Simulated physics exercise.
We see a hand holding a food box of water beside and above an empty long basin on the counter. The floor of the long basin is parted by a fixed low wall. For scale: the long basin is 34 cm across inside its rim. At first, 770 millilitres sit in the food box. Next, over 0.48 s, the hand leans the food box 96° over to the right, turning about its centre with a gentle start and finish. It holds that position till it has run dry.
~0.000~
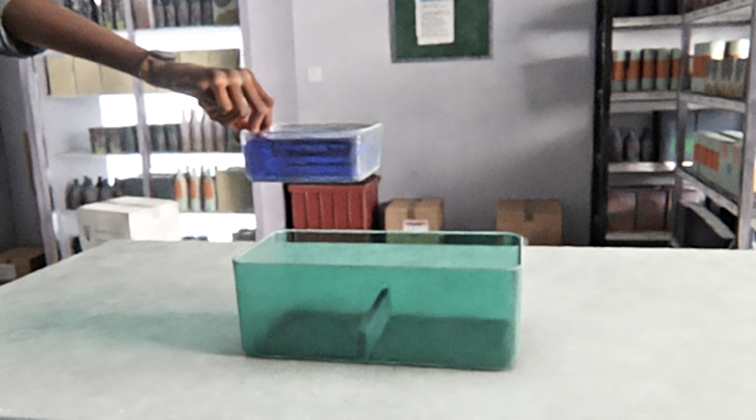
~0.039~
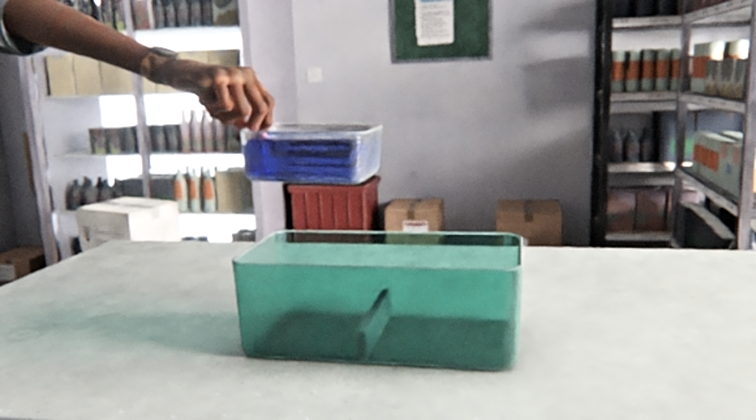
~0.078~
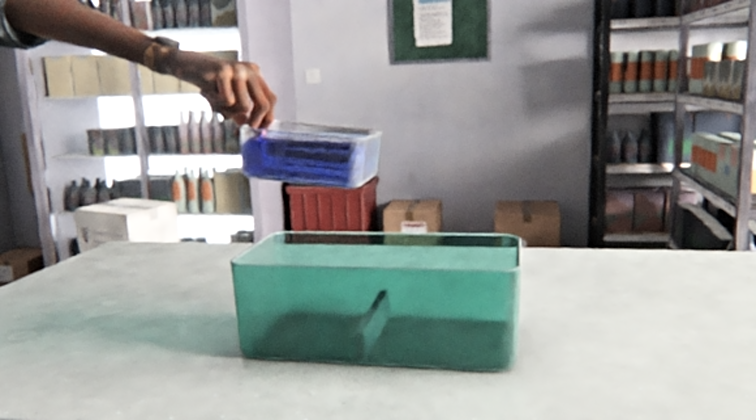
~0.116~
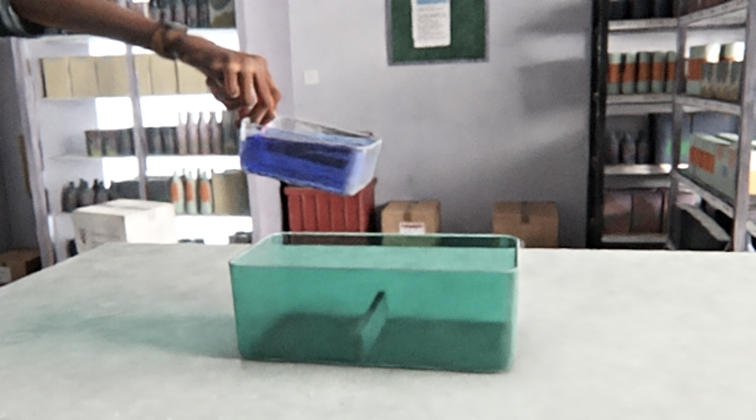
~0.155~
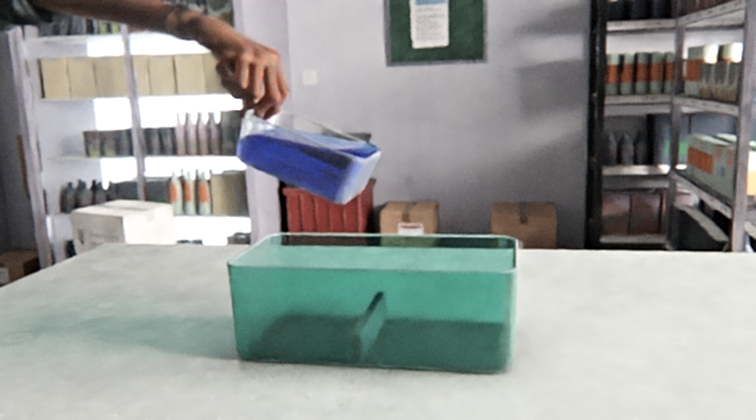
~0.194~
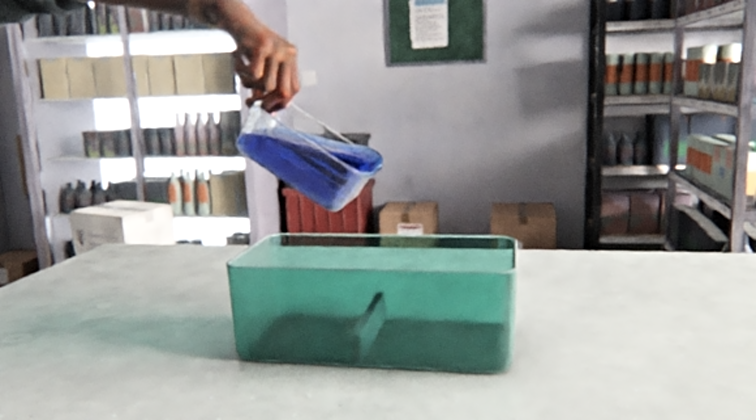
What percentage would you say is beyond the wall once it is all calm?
I would put it at about 79 per cent.
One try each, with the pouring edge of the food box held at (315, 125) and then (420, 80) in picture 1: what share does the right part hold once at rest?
Respectively about 30 and 70 percent.
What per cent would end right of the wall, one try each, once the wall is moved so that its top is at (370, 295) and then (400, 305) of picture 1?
One try each: Around 85 percent and then around 65 percent.
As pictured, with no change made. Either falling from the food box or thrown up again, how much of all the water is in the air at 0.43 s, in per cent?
36 %.
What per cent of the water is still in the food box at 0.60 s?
What remains is about 2 percent of it all.
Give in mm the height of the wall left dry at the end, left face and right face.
Left about 32 mm, while the right is about 16 mm.
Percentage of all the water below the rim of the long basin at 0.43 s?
Near 52 in a hundred.
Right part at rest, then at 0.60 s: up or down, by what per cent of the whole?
The right part's share shrinks by around 2 per cent.
Then, 0.43 s in, the tilt is 93° and 13 per cent is still to pour, 0 is left of the wall and 51 right of it.
Then, 0.60 s in, the tilt is 96° and 2 per cent is still to pour, 11 is left of the wall and 81 right of it.
Then, 0.78 s in, the tilt is 96° and 0 per cent is still to pour, 15 is left of the wall and 81 right of it.
Then, 0.98 s in, the tilt is 96° and 0 per cent is still to pour, 17 is left of the wall and 80 right of it.
Finally, 18 per cent lies left of the wall, 79 right of it and 3 outside.
